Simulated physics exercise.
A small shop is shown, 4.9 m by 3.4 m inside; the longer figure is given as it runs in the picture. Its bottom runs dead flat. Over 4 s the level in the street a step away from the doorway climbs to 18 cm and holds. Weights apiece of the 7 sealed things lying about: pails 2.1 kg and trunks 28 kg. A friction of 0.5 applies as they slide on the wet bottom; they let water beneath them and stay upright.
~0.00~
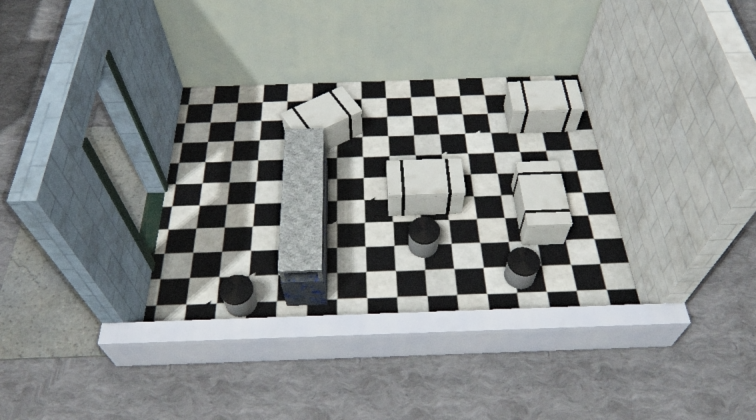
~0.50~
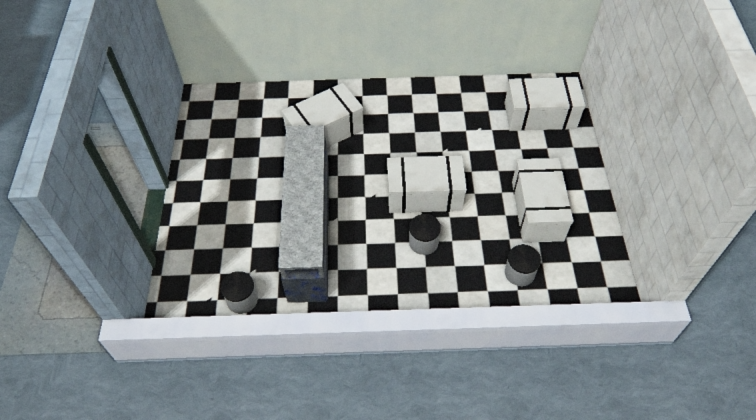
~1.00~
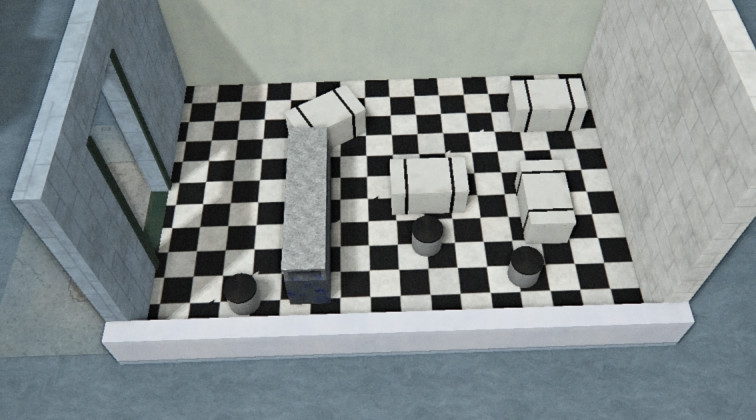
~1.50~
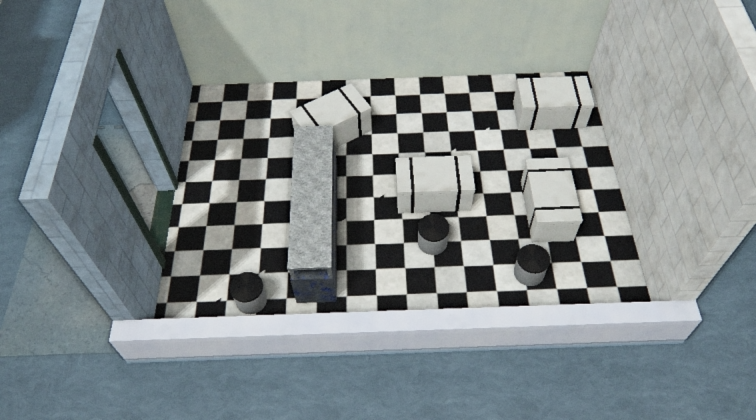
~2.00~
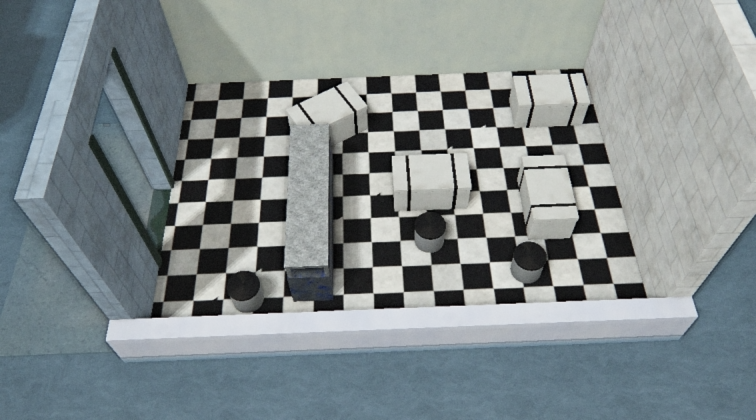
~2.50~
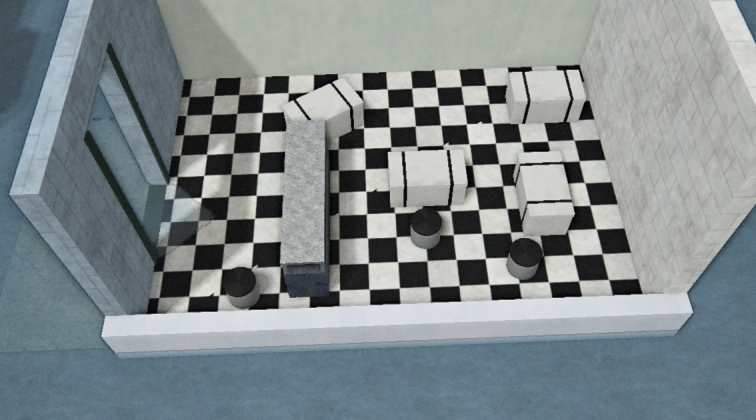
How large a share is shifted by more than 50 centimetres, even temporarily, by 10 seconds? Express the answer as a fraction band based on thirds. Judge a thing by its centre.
The band is under one third.
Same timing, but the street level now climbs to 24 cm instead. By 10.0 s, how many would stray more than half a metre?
Then it comes to 2.
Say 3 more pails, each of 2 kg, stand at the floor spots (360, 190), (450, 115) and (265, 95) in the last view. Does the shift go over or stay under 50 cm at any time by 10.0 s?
In turn: Less, less, past it.
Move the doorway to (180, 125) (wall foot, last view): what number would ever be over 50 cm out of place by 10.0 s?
That gives 2 of them.
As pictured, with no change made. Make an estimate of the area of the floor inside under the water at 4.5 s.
Roughly 3.5 m2.
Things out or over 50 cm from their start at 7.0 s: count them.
By then 1.
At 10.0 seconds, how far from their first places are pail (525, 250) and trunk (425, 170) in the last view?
In that order: 20 cm, 0 cm.
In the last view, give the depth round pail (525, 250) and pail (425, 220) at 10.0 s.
I'd estimate 2 cm for the first and 2 cm for the second.
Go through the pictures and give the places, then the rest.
A pail at (236, 289) rests on the ground; a pail at (524, 261) rests on the ground; water covers 0.0 m2; 0 of 7 have shifted, in the first picture.
A pail at (237, 286), on the bottom; a pail at (525, 258) rests on the ground; water covers 0.0 m2; 0 of 7 have shifted, in the second picture.
A pail at (240, 288) rests on the ground; a pail at (527, 260) rests on the ground; water covers 0.0 m2; 0 of 7 have shifted, in the third picture.
A pail at (246, 286), on the bottom; a pail at (534, 258), on the bottom; 0.0 m2 under water; 0 of 7 have shifted, in the fourth picture.
A pail at (243, 285) rests on the ground; a pail at (530, 255) rests on the ground; water covers 0.0 m2; 0 of 7 have shifted, in the fifth picture.
A pail at (239, 281) rests on the ground; a pail at (526, 252), on the bottom; water covers 0.3 m2; 0 of 7 have shifted, in the sixth picture.
After 3.5 s 0 of 7 are over 50 cm from their spots; 0 afloat.
After 4.5 s 0 of 7 are over 50 cm from their spots; 0 afloat.
After 7.0 s 1 of 7 are over 50 cm from their spots; 1 afloat.
After 10.0 s 1 of 7 are over 50 cm from their spots, and 1 have been at some point; 1 afloat.
